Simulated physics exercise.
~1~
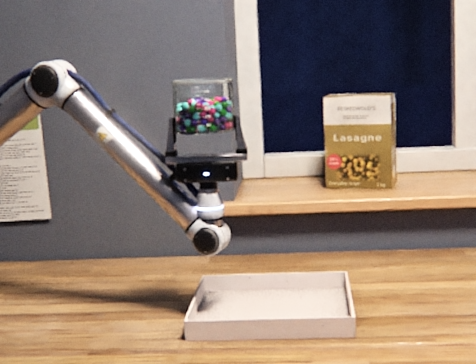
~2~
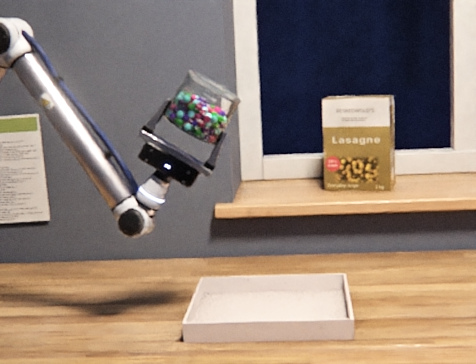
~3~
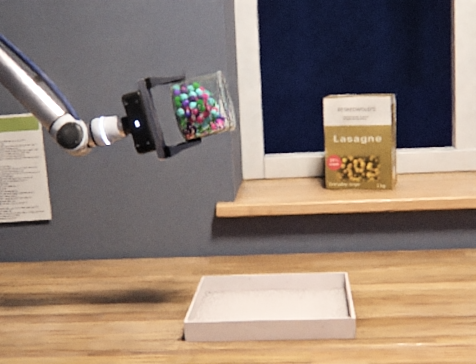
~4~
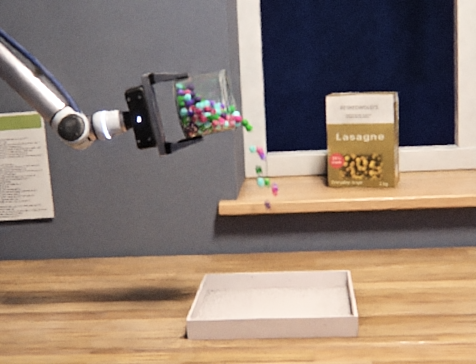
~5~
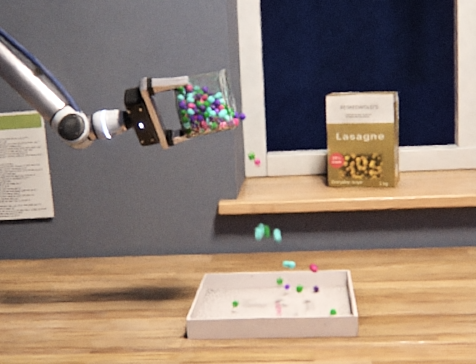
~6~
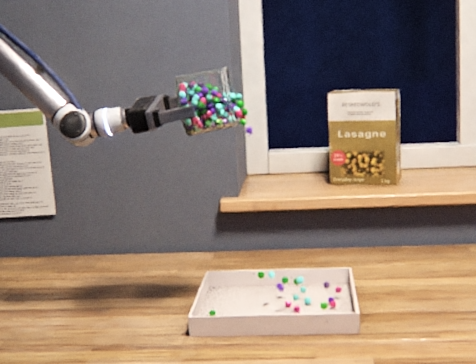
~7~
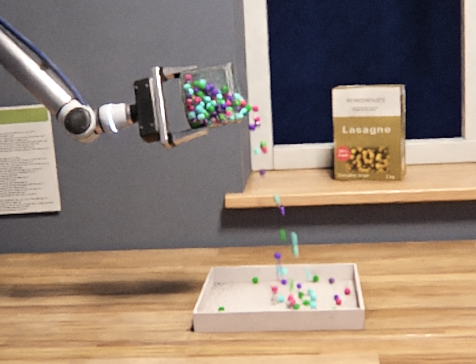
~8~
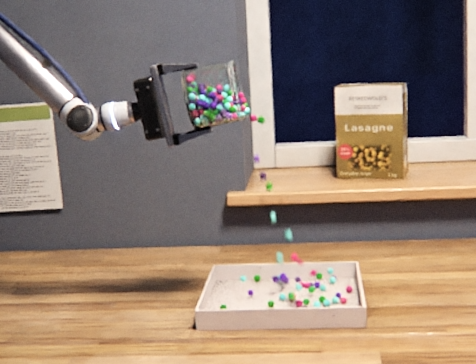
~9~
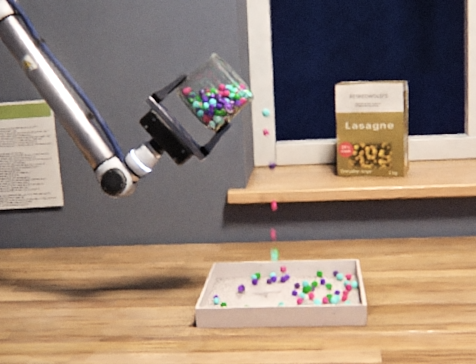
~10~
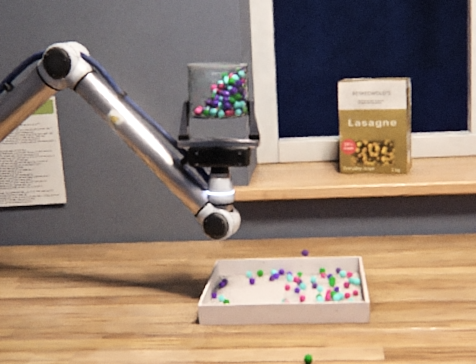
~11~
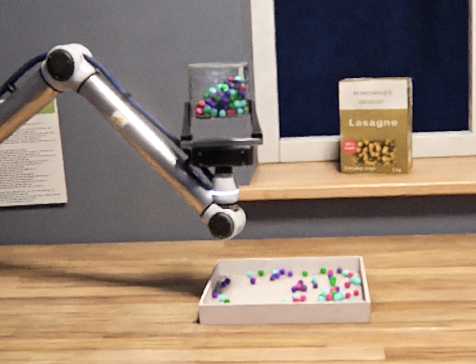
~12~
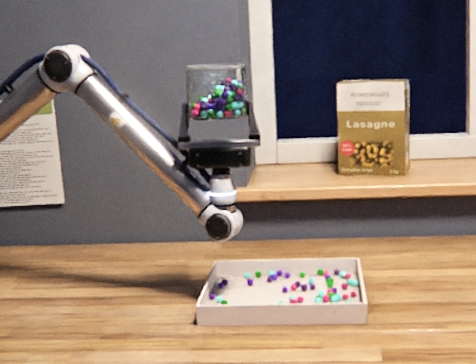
A jointed silver robot arm with a black gripper holds a clear tumbler of colourful round sweets above a wooden table, seen from the front. A shallow pale tray sits below, and a lasagne box stands on a wooden ledge by a dark window at right. The arm tilts the tumbler rightward onto its side, and sweets trickle over the rim into the tray, scattering across its bottom. The arm then swings the tumbler upright again as the last few fall, one landing outside the tray. It finishes still, with most sweets remaining in the tumbler.
